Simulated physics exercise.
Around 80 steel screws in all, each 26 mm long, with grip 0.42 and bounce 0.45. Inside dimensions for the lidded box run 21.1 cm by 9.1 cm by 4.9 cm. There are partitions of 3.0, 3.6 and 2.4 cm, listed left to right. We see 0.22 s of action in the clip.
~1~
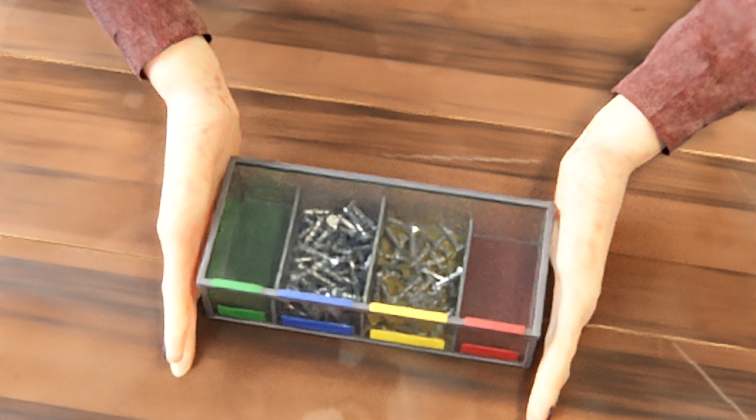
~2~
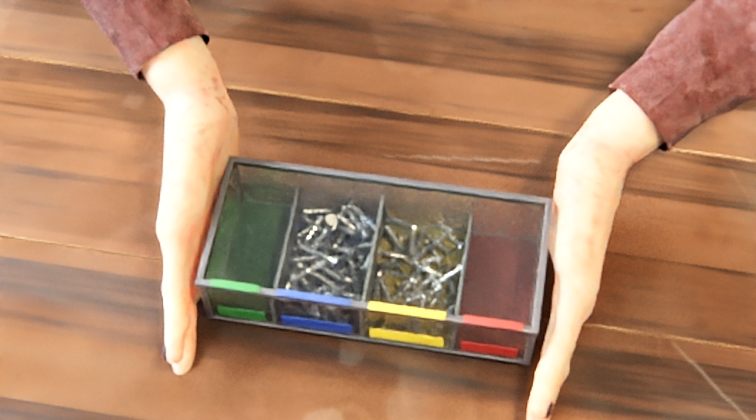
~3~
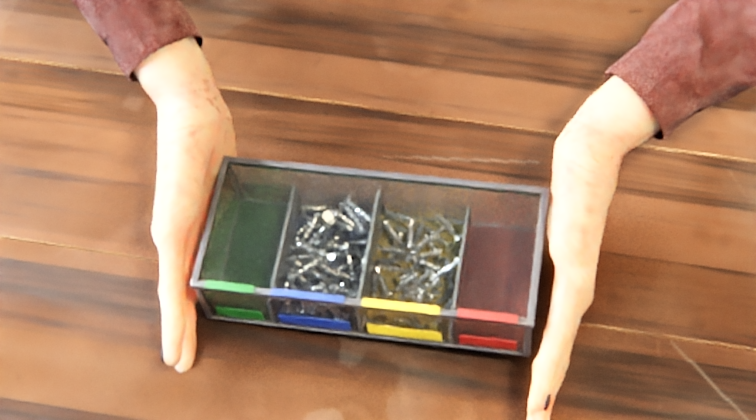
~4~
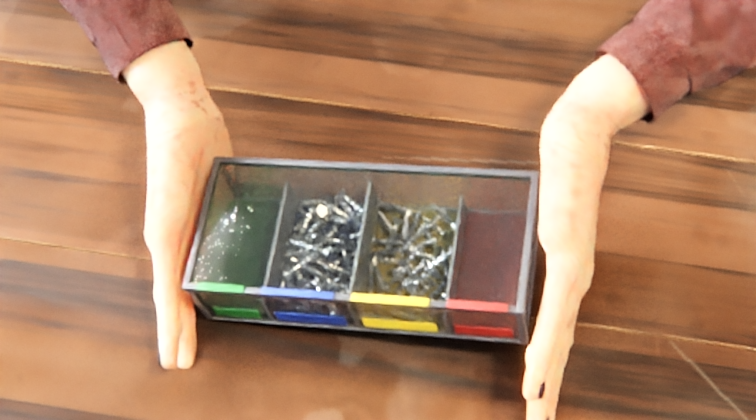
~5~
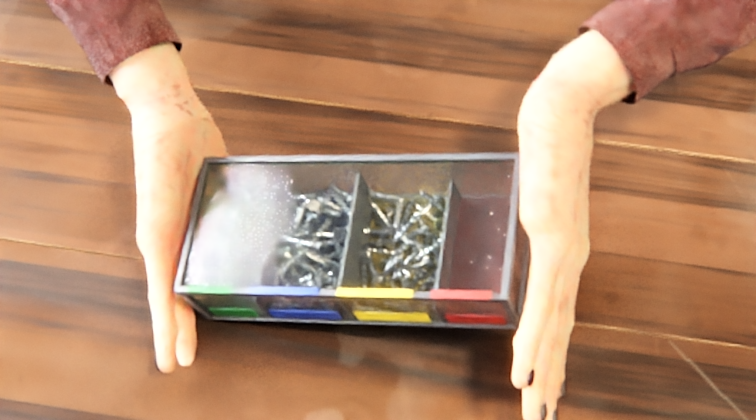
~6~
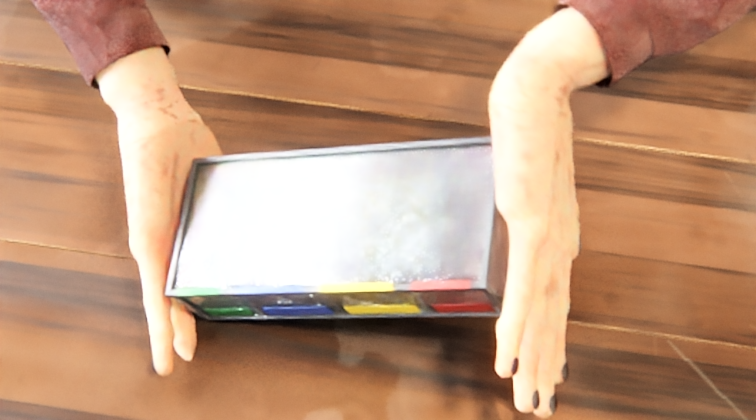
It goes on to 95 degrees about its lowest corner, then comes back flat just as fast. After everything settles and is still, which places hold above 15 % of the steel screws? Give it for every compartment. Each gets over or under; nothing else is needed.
Red compartment ends under. Blue compartment ends over. Green compartment ends over. Yellow compartment ends over.
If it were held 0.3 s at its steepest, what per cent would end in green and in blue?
In per cent: Green 50, blue 20.
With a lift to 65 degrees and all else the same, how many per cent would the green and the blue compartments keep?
Result - green at 0 percent, blue at 60 percent.
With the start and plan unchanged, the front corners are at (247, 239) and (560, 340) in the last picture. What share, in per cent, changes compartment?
In that case about 35 percent.
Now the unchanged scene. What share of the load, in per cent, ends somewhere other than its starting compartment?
Somewhere around 45 percent.
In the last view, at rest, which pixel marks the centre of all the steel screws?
Approximately (299, 290) in the last view.
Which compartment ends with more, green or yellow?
Go with green, that one ends with more.
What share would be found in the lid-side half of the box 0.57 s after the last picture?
Estimate: Near 70 per cent.
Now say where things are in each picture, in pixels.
The first frame shows box tilt 0 degrees, front corners at (205, 280) and (533, 331); blue 60 %, yellow 40 %.
The second frame shows box tilt 1 degrees, front corners at (203, 281) and (532, 328).
The third frame shows box tilt 5 degrees, front corners at (198, 282) and (527, 320), lowest corner left front.
The fourth frame shows box tilt 11 degrees, front corners at (190, 285) and (518, 308), lowest corner left front.
The fifth frame shows box tilt 17 degrees, front corners at (182, 288) and (502, 295), lowest corner left front.
The sixth frame shows box tilt 24 degrees, front corners at (173, 291) and (481, 283), lowest corner left front; blue 60 %, yellow 40 %.
Then, 0.57 s after the last picture, tilt 94 degrees; blue 50 %, green 15 %, yellow 35 %.
Then, 0.96 s after the last picture, tilt 39 degrees; blue 35 %, green 40 %, yellow 30 %.
Then, 1.43 s after the last picture, tilt 0 degrees; blue 30 %, green 40 %, yellow 30 %.
In the end, red 0 %, blue 30 %, green 40 %, yellow 30 %.
